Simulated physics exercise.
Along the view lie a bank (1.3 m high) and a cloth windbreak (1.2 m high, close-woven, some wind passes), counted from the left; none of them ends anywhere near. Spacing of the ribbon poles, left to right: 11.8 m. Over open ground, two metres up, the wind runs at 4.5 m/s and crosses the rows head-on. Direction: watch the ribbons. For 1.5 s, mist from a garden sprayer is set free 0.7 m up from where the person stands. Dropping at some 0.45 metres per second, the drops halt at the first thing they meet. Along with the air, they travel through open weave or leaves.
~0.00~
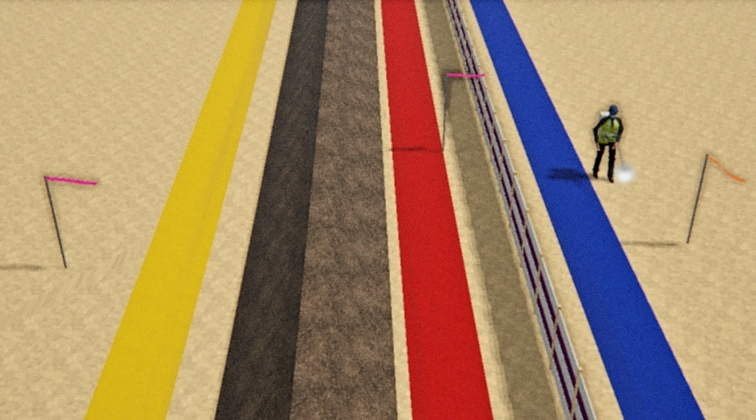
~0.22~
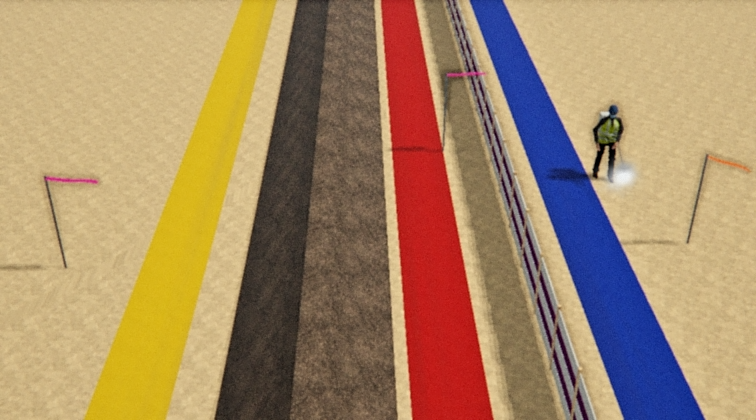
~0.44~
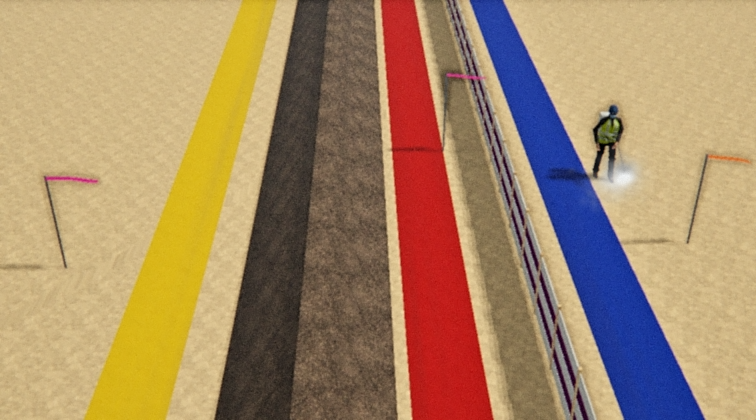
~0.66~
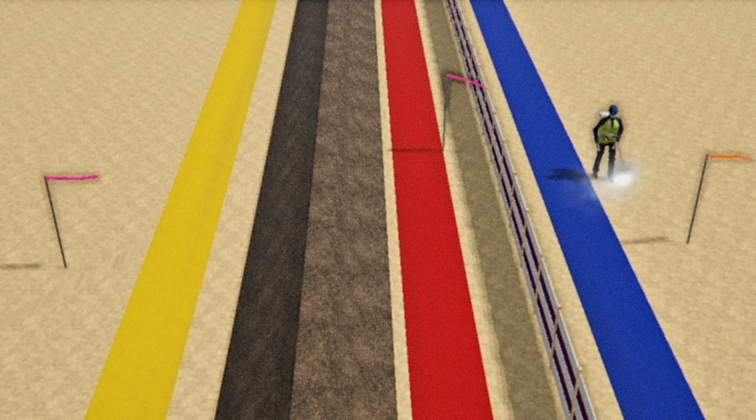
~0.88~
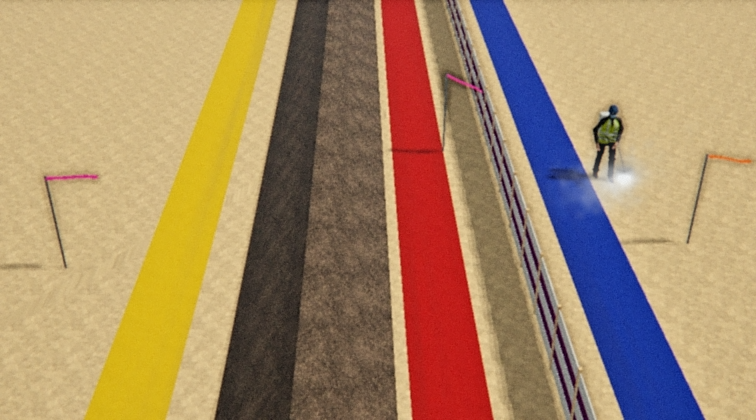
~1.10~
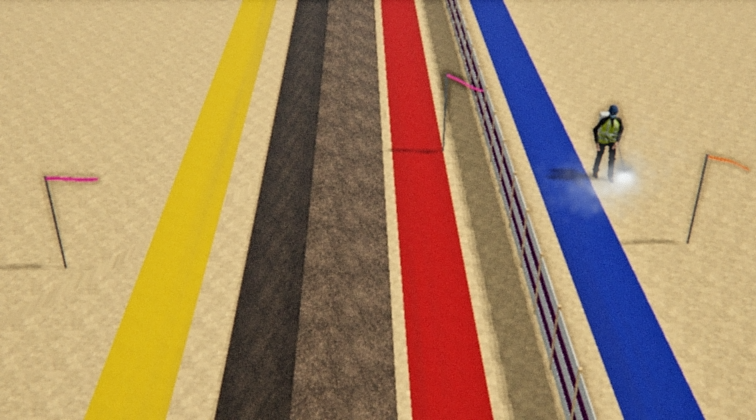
White mist spreads mostly leftward from a standing person's feet over the blue strip's edge.
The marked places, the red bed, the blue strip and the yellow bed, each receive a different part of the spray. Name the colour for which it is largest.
I would say blue catches most.
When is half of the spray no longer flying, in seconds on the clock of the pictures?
Around 2.4 seconds.
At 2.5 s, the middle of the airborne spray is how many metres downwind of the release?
That distance is some 0.5 m.
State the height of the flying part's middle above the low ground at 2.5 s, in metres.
Middle height: Approx. 0.6 m.
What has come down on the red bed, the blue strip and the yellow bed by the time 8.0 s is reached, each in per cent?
The shares are around 0 percent red, 45 percent blue, 0 percent yellow.
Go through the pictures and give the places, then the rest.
The first frame shows the left ribbon ends at (97, 184), leaning 85 degrees to the right, the spray in the air spans x = 615 to 630 around y = 175 and it comes from (623, 170).
The second frame shows the right ribbon ends at (750, 171), leaning 70 degrees to the right, the spray in the air spans x = 610 to 630 around y = 175, the red one passes (430, 243), the blue one passes (589, 242) and the yellow one passes (181, 246).
The third frame shows the inner ribbon ends at (486, 78), leaning 85 degrees to the right, the spray in the air spans x = 595 to 635 around y = 175 and the top of the bank crosses (319, 149).
The fourth frame shows the left ribbon ends at (98, 177), leaning 90 degrees to the right, the spray in the air spans x = 580 to 640 around y = 175, the red one passes (421, 181), the blue one passes (562, 179) and the yellow one passes (201, 183).
The fifth frame shows the right ribbon ends at (751, 161), leaning 80 degrees to the right and the spray in the air spans x = 570 to 645 around y = 180.
The sixth frame shows the inner ribbon ends at (483, 91), leaning 70 degrees to the right, the spray in the air spans x = 565 to 650 around y = 180 and the top of the bank crosses (319, 149).
After 2.5 s, 53 % is no longer flying here, and 0 % lies on the red bed, 31 % on the blue strip and 0 % on the yellow bed; the middle of what still flies is 0.6 m above the low ground, near (593, 179).
After 4.0 s, 76 % is no longer flying here, and 0 % lies on the red bed, 40 % on the blue strip and 0 % on the yellow bed; the middle of what still flies is 0.7 m above the low ground, near (589, 169).
After 8.0 s, 96 % is no longer flying here, and 0 % lies on the red bed, 44 % on the blue strip and 0 % on the yellow bed.
After 20.0 s, 100 % is no longer flying here, and 1 % lies on the red bed, 44 % on the blue strip and 0 % on the yellow bed.
After 45.0 s, 100 % is no longer flying here, and 1 % lies on the red bed, 44 % on the blue strip and 0 % on the yellow bed.
